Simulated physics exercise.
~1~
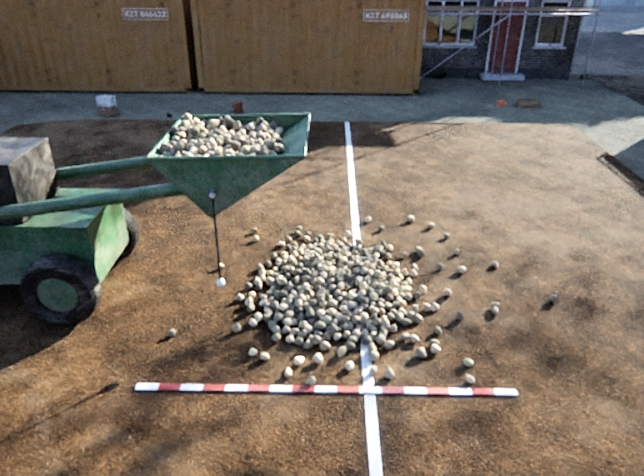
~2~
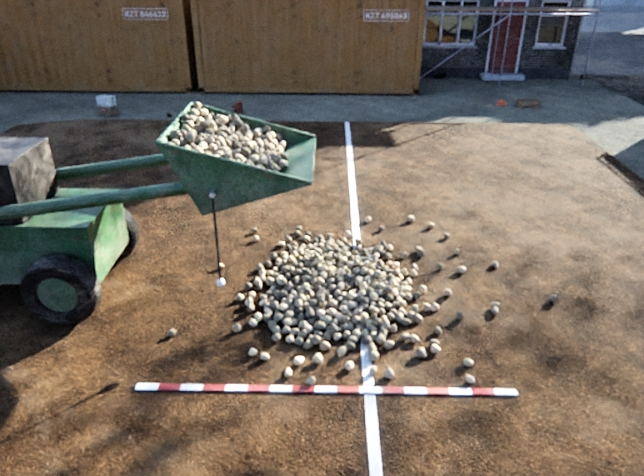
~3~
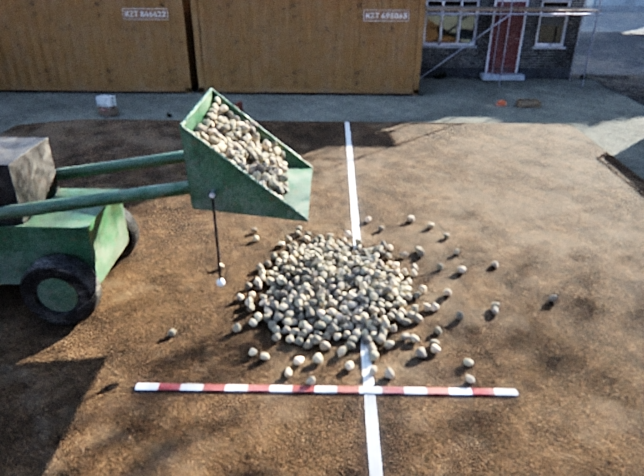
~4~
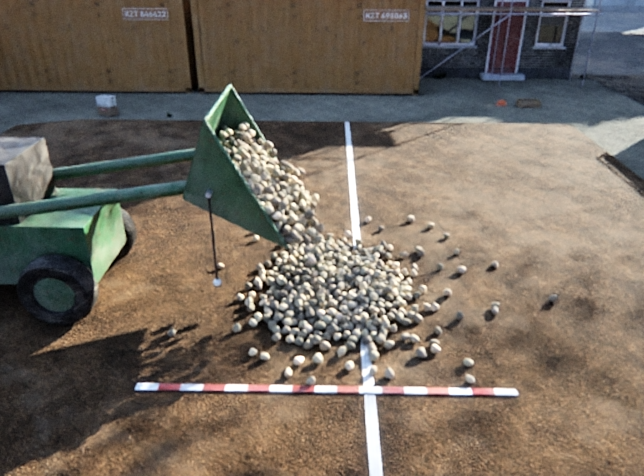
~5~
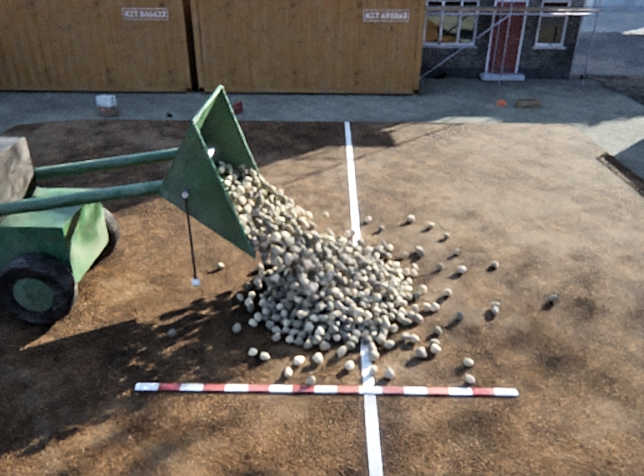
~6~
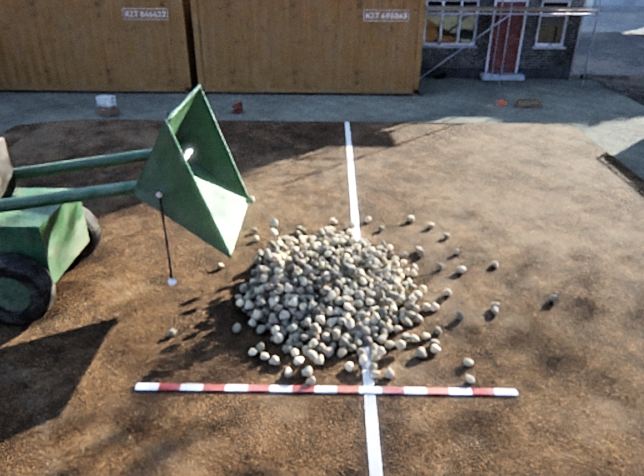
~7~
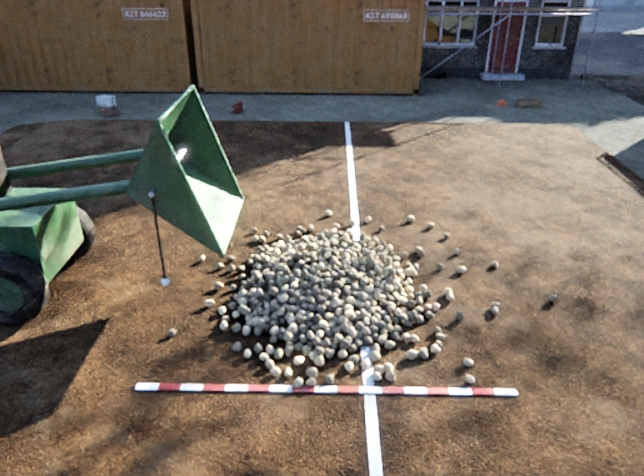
The clip opens on a green machine at the left holding a bucket of pale, rounded stones beside a heap of similar stones, which straddles a white line on brown ground. The bucket tips steadily forward to the right while its load stays inside at first. As it grows steep, the stones slide out over its lip and pour onto the near side of the heap. The machine then draws back to the left, and the rest of the load spills out. It ends with the bucket empty and still tilted, beside a larger, broader heap lying mostly left of the line.
